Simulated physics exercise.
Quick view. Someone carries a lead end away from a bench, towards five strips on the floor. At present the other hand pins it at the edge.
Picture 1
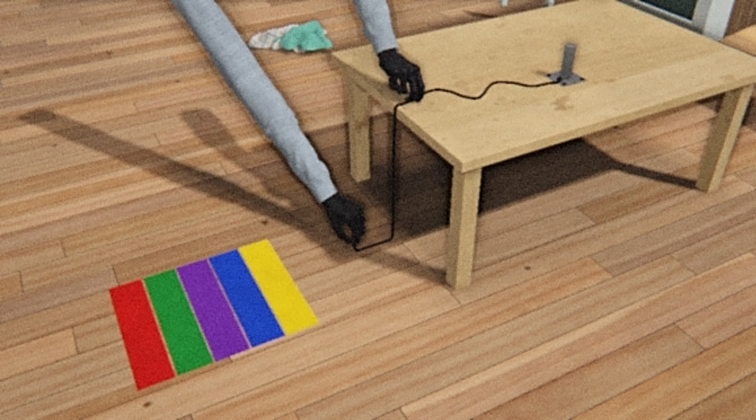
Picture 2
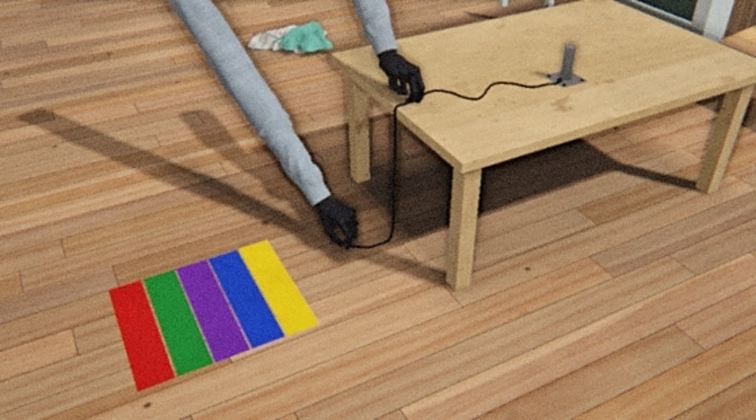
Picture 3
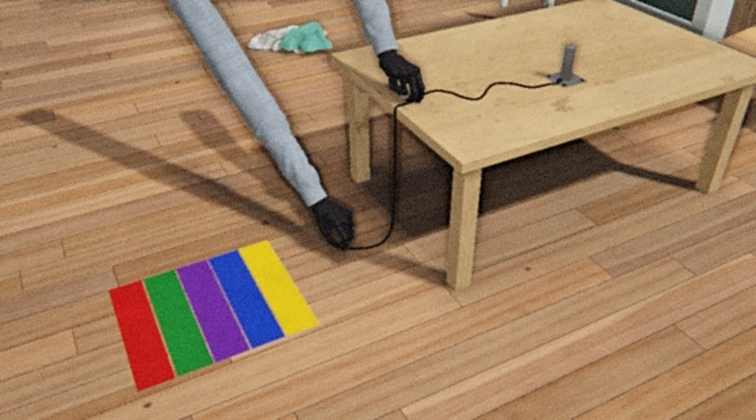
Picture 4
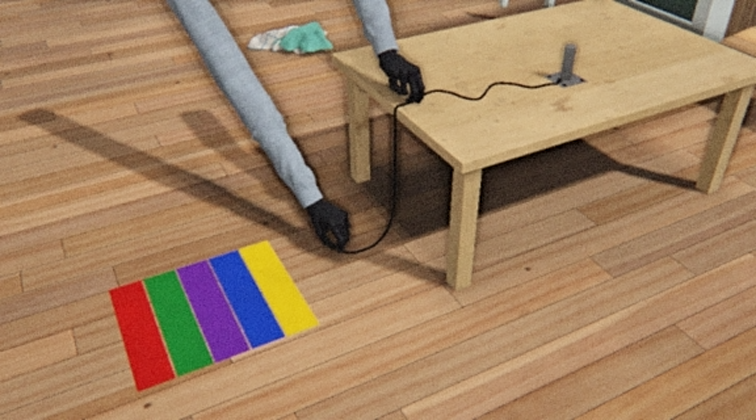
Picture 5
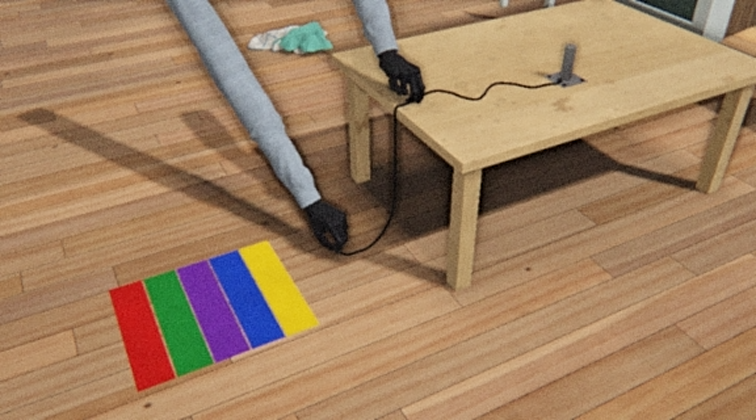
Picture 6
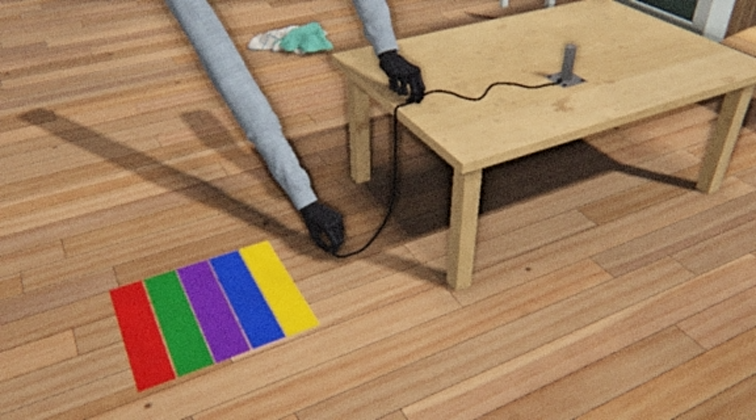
We see one gloved hand holding a dark cord at a wooden table's edge while the other, near the floor, draws the cord's lower end slightly left, towards five coloured strips, the hanging section curving a little.
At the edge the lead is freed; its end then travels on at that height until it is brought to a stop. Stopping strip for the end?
Purple.
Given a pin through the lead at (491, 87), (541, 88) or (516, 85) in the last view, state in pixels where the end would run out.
Try one gives (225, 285), try two (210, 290), and try three (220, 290).
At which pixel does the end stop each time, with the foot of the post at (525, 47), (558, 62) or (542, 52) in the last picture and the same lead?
First (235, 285), then (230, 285), and last (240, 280).
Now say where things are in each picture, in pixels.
In the first picture, end (352, 243); yellow (293, 312); blue (260, 324); purple (224, 337); green (188, 350); red (150, 363).
In the second picture, end (345, 246); lead through (539, 86) (486, 92) (433, 91) (395, 124) (394, 182) (392, 234).
In the third picture, end (341, 247).
In the fourth picture, end (337, 249); lead through (539, 87) (486, 92) (434, 91) (395, 124) (395, 182) (384, 236).
In the fifth picture, end (335, 250).
In the sixth picture, end (331, 251); lead through (539, 87) (486, 92) (434, 91) (396, 125) (395, 183) (375, 236).
Soon after, end near (276, 269); over yellow.
Then, end near (234, 283); over blue.
At full stretch, end near (207, 292); over purple. It halts on the purple strip.
